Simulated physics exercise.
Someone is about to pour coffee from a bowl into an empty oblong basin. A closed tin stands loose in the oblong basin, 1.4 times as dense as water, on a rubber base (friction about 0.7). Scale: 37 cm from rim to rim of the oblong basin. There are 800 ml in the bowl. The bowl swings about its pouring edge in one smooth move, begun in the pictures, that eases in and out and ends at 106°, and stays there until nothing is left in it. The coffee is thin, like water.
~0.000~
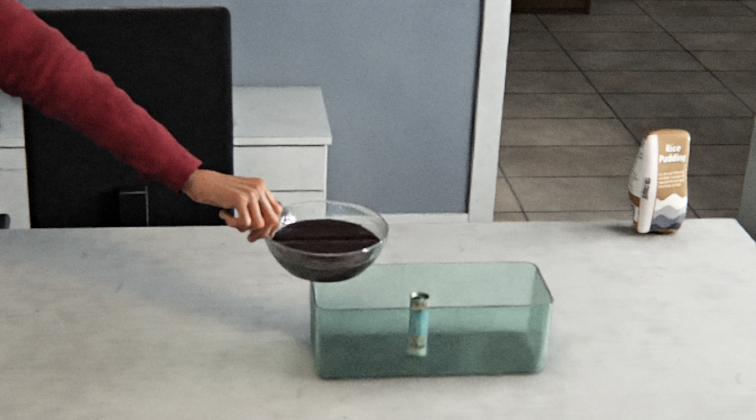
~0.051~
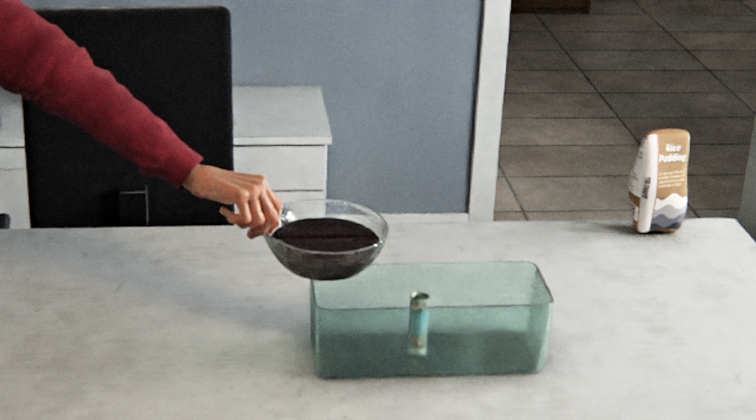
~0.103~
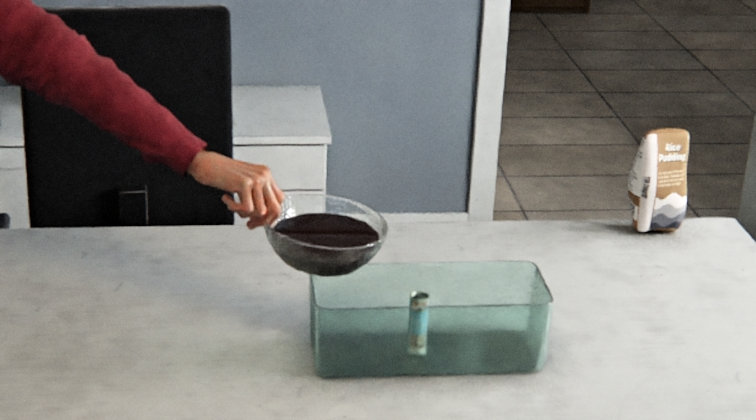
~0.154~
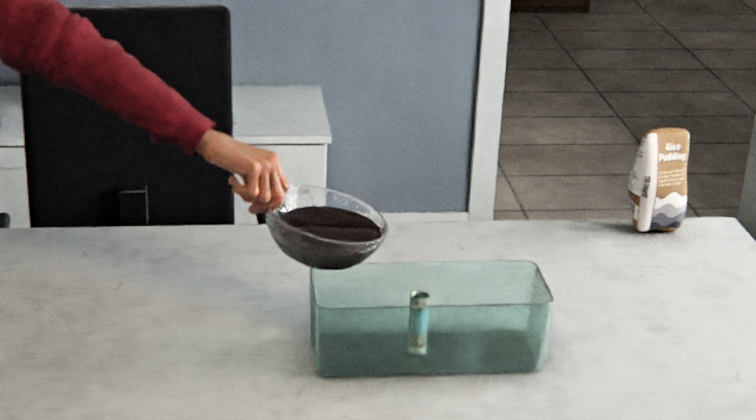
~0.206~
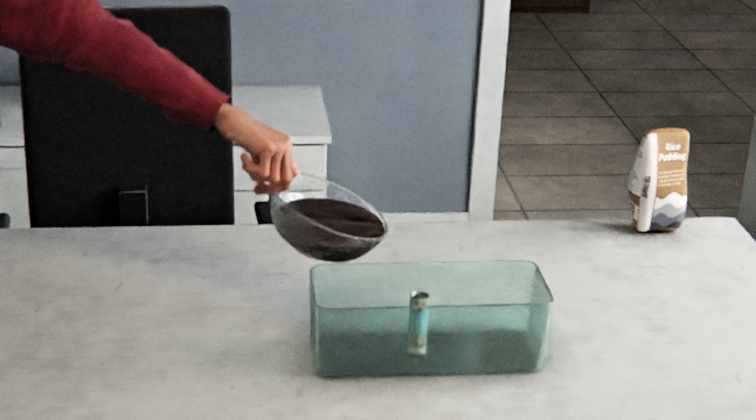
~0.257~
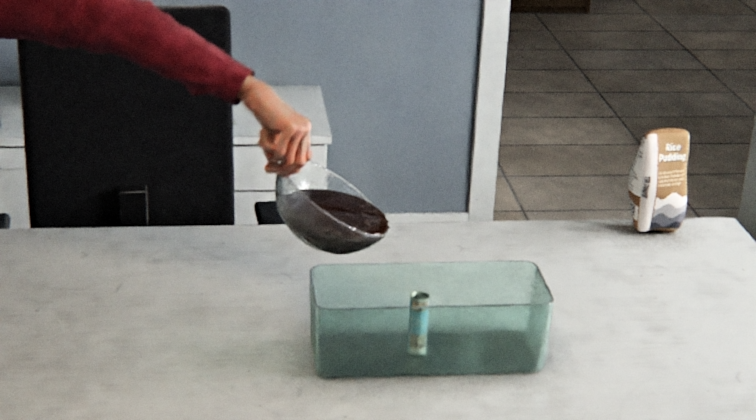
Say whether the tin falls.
The tin falls.
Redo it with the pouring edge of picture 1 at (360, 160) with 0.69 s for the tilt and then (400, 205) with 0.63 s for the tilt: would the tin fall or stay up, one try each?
First it falls; then it falls.
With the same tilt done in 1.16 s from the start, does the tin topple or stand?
The tin remains upright.
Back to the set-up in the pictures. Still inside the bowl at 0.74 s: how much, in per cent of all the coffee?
Near 0 in a hundred.
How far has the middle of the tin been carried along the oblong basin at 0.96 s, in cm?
About 2 cm.
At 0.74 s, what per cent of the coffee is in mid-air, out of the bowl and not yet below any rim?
Some 3 per cent.
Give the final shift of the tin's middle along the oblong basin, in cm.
Some 7.0 cm.
By 0.54 s the tilt is 94° and 19 per cent is still to pour; the tin stands where it began.
By 0.74 s the tilt is 106° and 0 per cent is still to pour; the tin stands where it began.
By 0.96 s the tilt is 106° and 0 per cent is still to pour; the tin leans 21°.
By 1.19 s the tilt is 106° and 0 per cent is still to pour; the tin lies on its side.
At rest the tin lies on its side.
